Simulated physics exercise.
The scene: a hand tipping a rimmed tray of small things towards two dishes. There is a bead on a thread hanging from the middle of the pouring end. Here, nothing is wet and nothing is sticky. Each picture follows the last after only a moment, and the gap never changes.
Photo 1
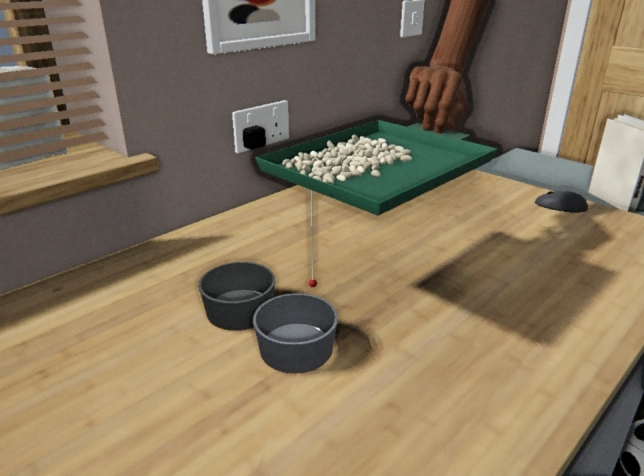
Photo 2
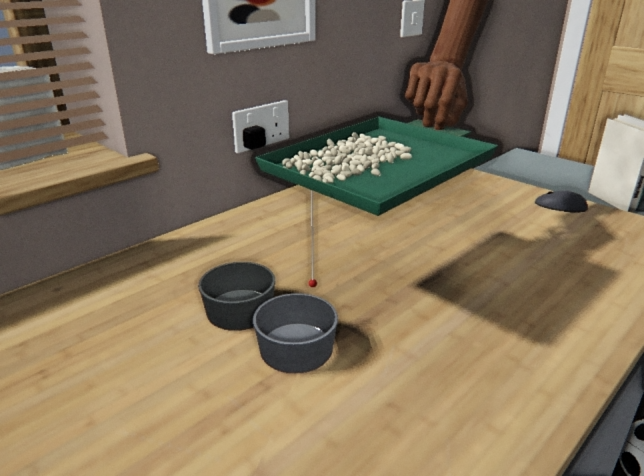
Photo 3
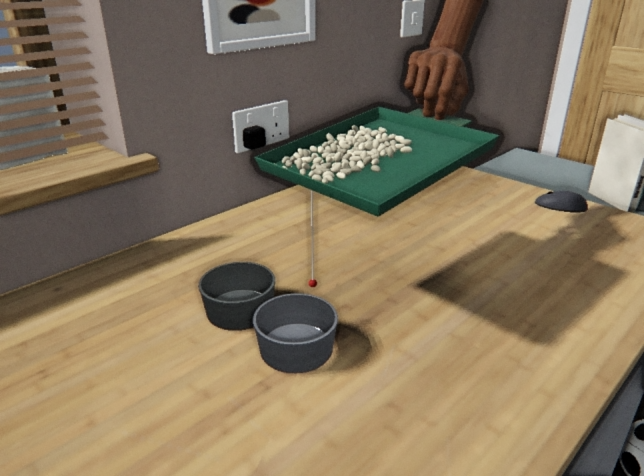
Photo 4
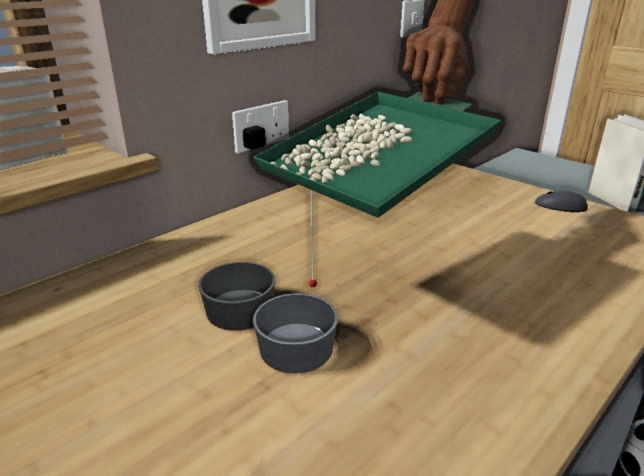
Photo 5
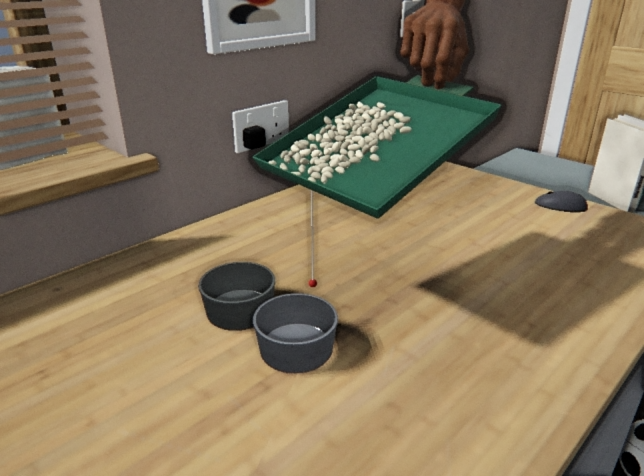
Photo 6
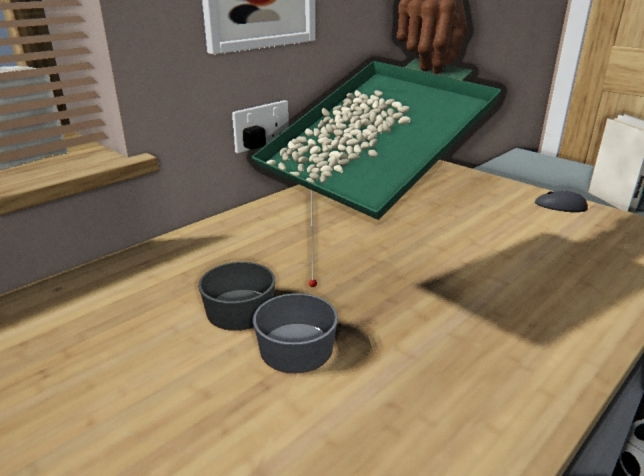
We see a hand holding a green tray of white beans above a wooden worktop with two dark dishes; the hand rises, gradually tilting the tray down toward its near edge, while the beans stay bunched on the left.
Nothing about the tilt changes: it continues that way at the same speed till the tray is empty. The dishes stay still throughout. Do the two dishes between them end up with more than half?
Yes.
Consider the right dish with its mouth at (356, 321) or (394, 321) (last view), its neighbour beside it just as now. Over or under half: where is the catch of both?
Held in all, by try: A smaller portion, then a smaller portion.
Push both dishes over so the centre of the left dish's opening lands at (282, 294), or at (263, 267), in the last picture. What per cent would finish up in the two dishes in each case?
First placement: Some 60 %; second placement: Some 20 %.
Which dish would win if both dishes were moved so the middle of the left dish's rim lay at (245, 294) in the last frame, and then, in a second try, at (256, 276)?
Right side first, Right side second.
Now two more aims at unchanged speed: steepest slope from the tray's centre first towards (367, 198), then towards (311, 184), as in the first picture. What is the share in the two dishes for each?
Roughly 20 % in the first case and 90 % in the second.
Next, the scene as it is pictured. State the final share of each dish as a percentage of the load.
Count per hundred - left dish ~ 10, right dish ~ 60.
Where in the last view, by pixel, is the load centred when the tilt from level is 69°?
Its middle sits at about pixel (314, 166).
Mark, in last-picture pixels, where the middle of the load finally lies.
Close to (296, 348) in the last picture.
Soon, tray tipped steeply; nearly all on the tray; a stray few in the right dish; a stray few in the air.
A while on, tray tipped past a quarter turn; a small part on the tray; about a third in the right dish; a stray few in the left dish; a small part outside both; about a third in the air.
Towards the end, tray tipped past a quarter turn; about half in the right dish; a small part in the left dish; about a third outside both.
Finally, tray tipped past a quarter turn; about half in the right dish; a small part in the left dish; about a third outside both.
